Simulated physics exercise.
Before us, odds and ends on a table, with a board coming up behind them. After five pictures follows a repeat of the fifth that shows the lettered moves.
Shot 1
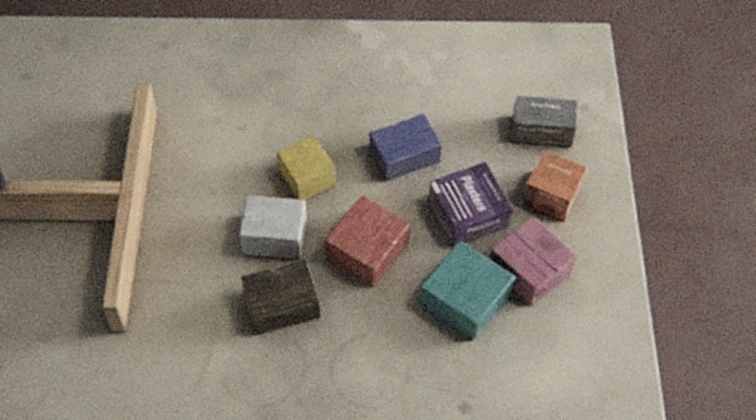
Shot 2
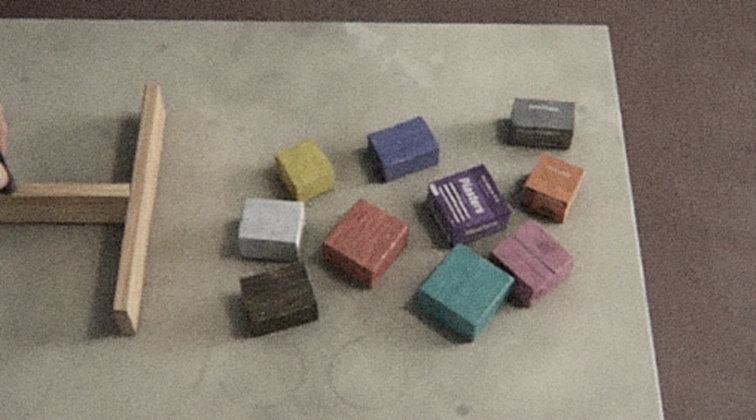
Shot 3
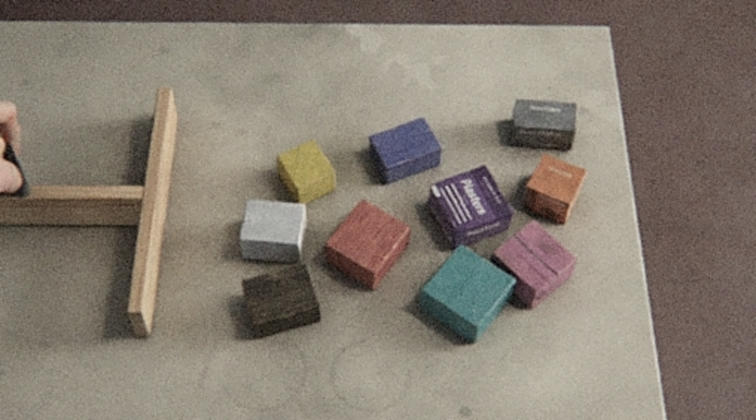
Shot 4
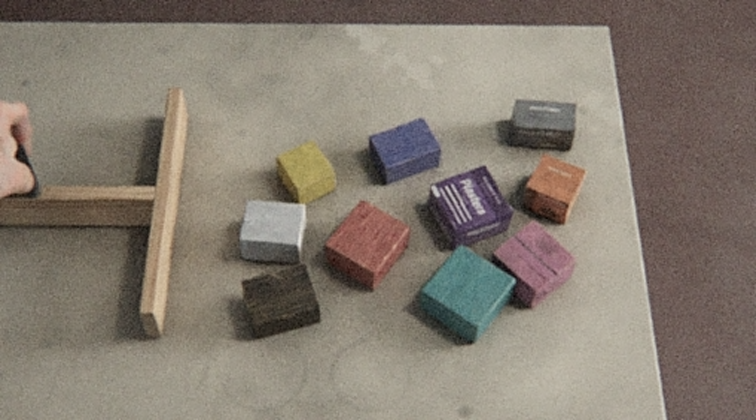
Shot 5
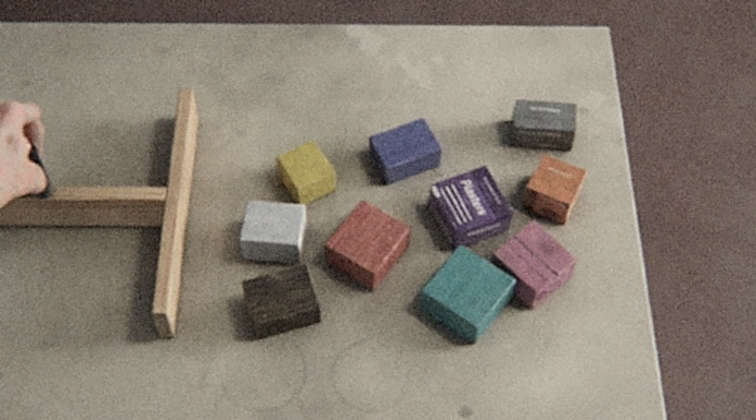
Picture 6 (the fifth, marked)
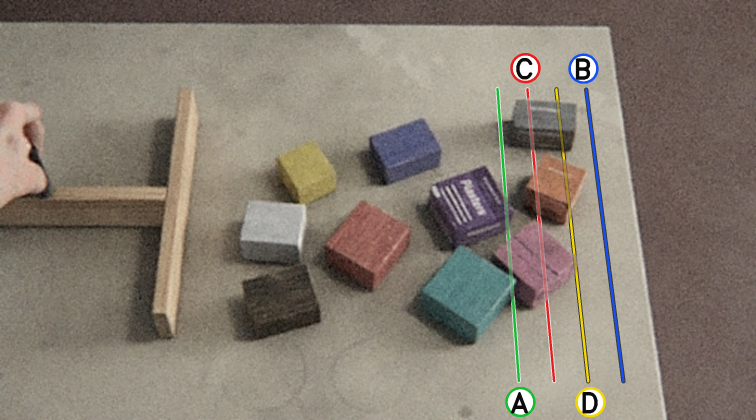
On a pale tabletop, a hand slides a T-shaped wooden board slowly right toward scattered coloured blocks, which stay in place.
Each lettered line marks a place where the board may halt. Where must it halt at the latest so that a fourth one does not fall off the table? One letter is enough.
It should halt at C.
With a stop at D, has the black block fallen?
No.
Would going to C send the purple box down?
No.
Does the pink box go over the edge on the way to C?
By then, yes.
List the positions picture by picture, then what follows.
In the first frame, white block (273, 228); orange box (555, 186); black block (282, 298).
In the second frame, board (137, 190); blue block (403, 149).
In the third frame, board (150, 192); yellow block (306, 173).
In the fourth frame, board (162, 193); turquoise block (467, 294).
In the fifth frame, board (173, 193); red block (368, 245); white block (273, 232); orange box (555, 189).
On the marked copy, A at (507, 223); B at (603, 224); C at (540, 223); D at (571, 223).
With C. Early on, board (306, 194); black block (345, 312); red block (402, 249).
Further on, board (438, 195); pink box (606, 270); orange box (576, 175).
At the end, board (539, 195); orange box over the edge; pink box over the edge; three fallen.
As for the rest, A is within the limit but short; B drops six; D drops six.
